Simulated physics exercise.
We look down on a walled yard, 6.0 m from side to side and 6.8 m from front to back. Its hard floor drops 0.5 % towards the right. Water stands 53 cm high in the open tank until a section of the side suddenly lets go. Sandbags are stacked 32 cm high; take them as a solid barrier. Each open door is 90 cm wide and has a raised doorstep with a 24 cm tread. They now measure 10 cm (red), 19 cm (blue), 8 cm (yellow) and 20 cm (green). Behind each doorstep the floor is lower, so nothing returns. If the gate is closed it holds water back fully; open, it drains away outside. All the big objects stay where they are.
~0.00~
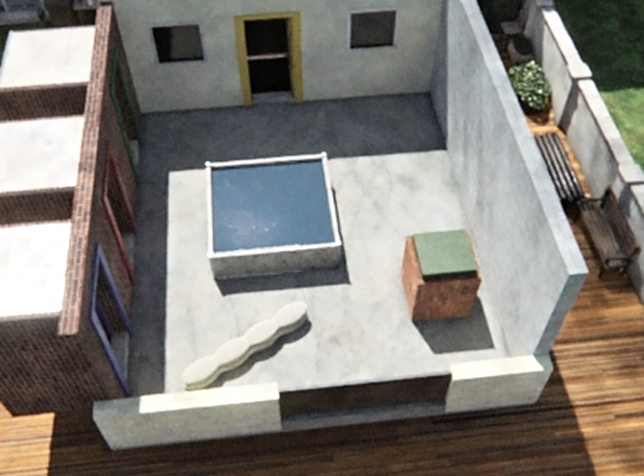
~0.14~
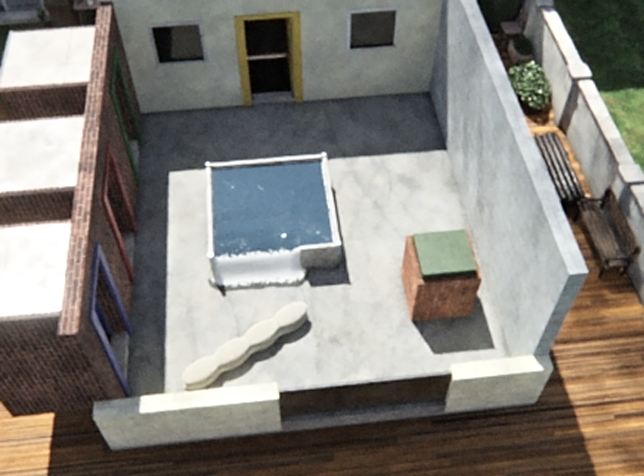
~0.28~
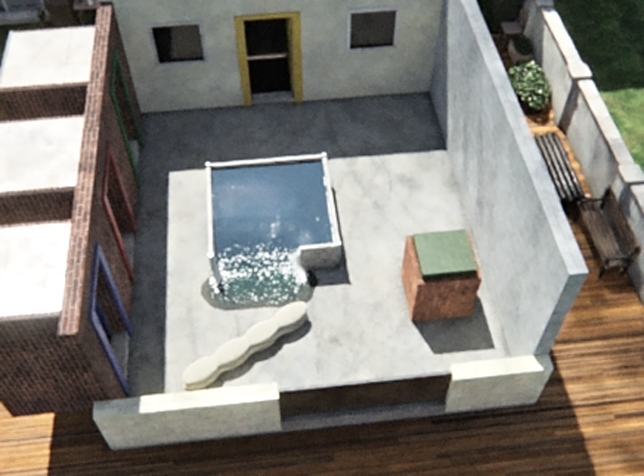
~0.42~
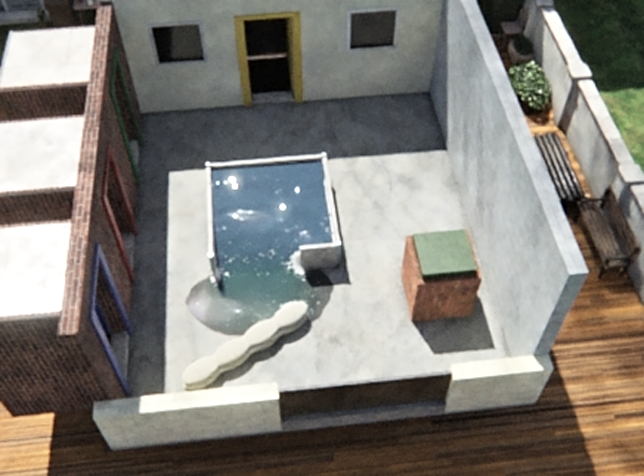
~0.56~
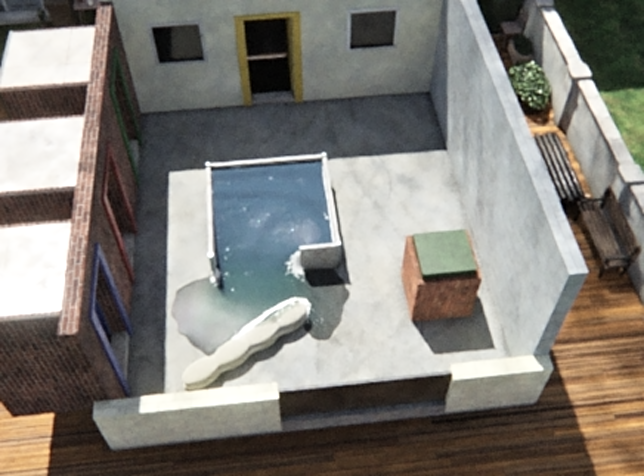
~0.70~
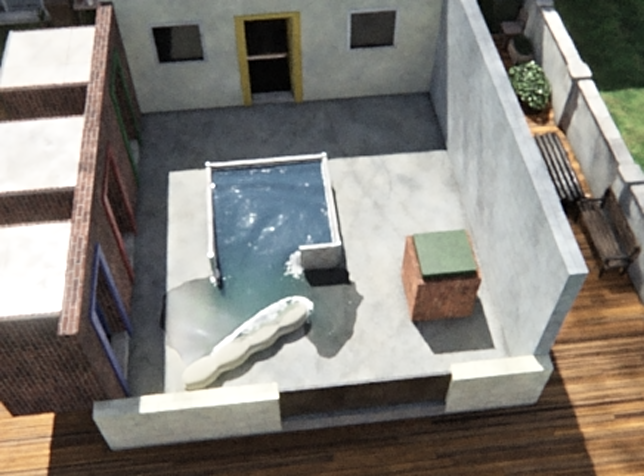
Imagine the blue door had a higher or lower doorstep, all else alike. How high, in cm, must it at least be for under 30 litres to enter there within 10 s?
At least 29 cm or so.
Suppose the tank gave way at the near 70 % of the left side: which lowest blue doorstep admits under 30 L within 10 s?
Some 8.5 cm.
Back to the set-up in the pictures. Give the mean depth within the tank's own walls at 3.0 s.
Some 20 cm.
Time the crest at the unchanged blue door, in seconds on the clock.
Around 1.8 s.
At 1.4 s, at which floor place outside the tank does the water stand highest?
Around (286, 315).
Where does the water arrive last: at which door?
It is the yellow one.
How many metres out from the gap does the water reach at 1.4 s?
Roughly 3.4 m.
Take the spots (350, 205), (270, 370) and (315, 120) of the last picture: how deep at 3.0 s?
Roughly 0, 4 and 0 cm, in turn.
After 1.4 s water covers 20 % of the floor, deepest (38 cm) near (286, 315); 9 cm at the blue door, 0 litres in over its 19 cm doorstep.
After 3.0 s water covers 35 % of the floor, deepest (34 cm) near (126, 424); 31 cm at the blue door, 106 litres in over its 19 cm doorstep.
After 10.0 s water covers 95 % of the floor, deepest (10 cm) near (309, 104); 6 cm at the blue door, 140 litres in over its 19 cm doorstep.
At the blue door as built, the water arrived by 1.4 s and peaked near 36 cm at 1.8 s.
Run again over the same 10 s with other heights there, 78 litres in over 23.5 cm, 13 litres over 32 cm. The limit of 30 litres is kept from about 29 cm up.
